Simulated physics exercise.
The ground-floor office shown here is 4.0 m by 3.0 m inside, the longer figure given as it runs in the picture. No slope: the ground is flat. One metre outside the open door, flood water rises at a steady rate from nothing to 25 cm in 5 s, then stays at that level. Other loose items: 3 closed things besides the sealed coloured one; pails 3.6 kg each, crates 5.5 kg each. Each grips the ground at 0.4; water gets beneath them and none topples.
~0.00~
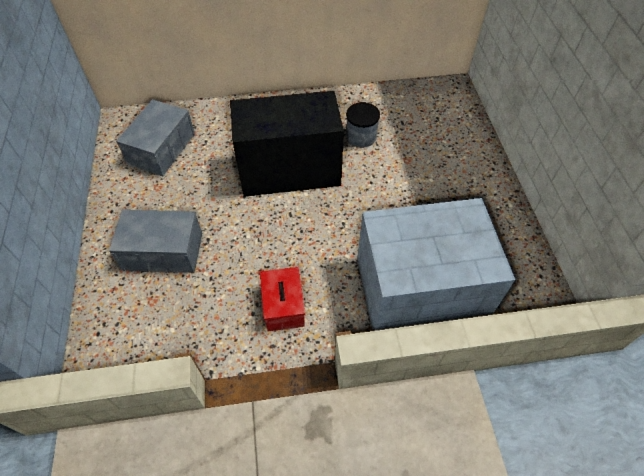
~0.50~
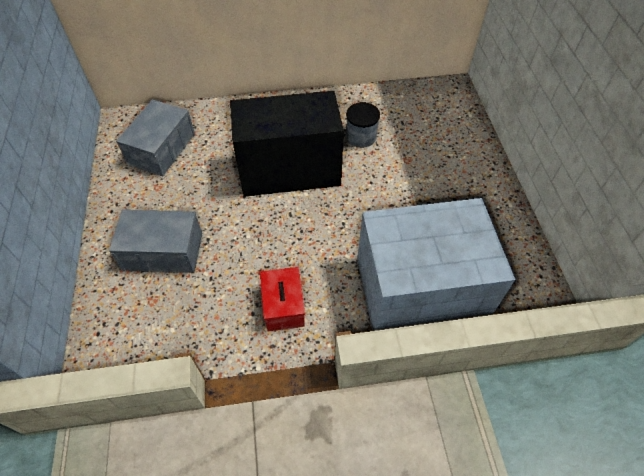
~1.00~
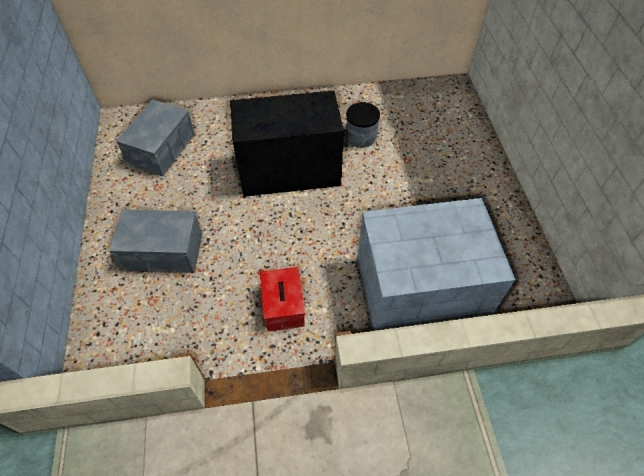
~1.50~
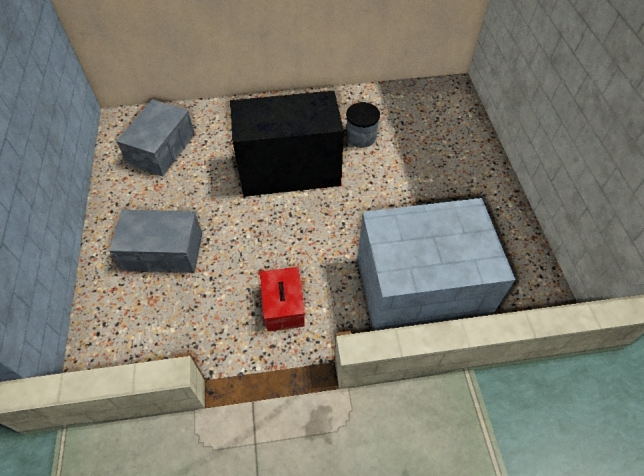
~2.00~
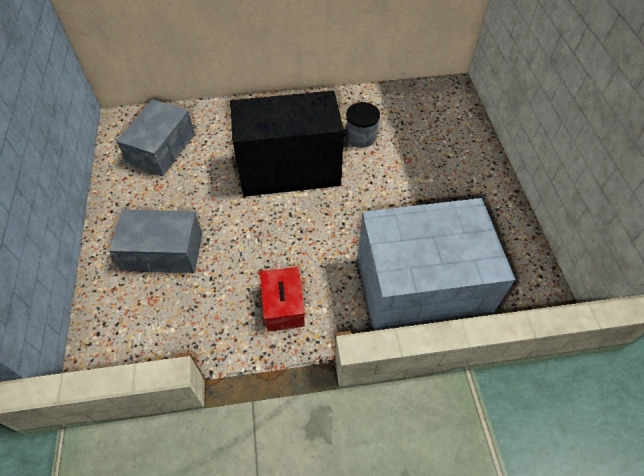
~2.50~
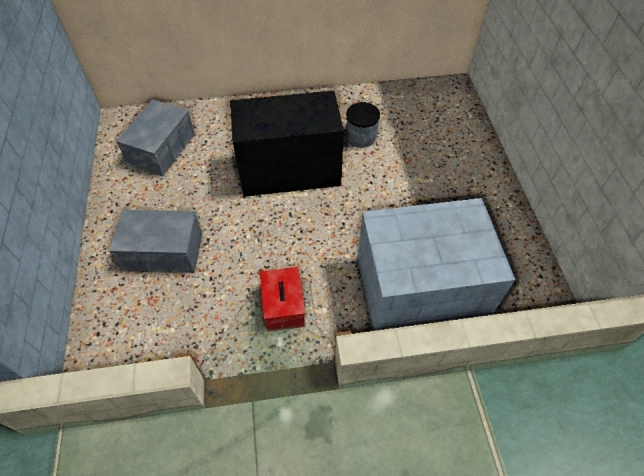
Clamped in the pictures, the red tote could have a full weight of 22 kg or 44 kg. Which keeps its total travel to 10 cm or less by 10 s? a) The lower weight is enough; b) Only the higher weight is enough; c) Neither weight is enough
Only the higher weight is enough.
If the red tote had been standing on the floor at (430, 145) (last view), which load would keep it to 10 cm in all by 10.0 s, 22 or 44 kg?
Both loads work.
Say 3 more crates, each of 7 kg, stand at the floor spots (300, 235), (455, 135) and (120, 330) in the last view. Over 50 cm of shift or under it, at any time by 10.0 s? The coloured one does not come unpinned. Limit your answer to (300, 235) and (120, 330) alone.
Results: Threshold exceeded; threshold not reached.
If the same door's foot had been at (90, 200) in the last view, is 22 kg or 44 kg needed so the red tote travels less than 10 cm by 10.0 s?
Well, then the lesser option suffices.
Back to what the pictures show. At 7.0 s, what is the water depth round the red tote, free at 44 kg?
Something like 10 centimetres.
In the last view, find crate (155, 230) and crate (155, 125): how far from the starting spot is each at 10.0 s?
Respectively 150 and 250 cm.
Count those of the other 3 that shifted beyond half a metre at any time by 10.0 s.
Result: 3.
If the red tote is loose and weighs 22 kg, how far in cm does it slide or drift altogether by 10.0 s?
Roughly 80 cm.
After 3.5 s the red tote would be 0 cm from its start with 22 kg and 0 cm from its start with 44 kg; 5 cm of water round it then.
After 4.5 s the red tote would be 1 cm from its start with 22 kg and 0 cm from its start with 44 kg; 6 cm of water round it then.
After 7.0 s the red tote would be 41 cm from its start with 22 kg and 0 cm from its start with 44 kg; 10 cm of water round it then.
After 10.0 s the red tote would be 89 cm from its start with 22 kg and 0 cm from its start with 44 kg; 10 cm of water round it then.
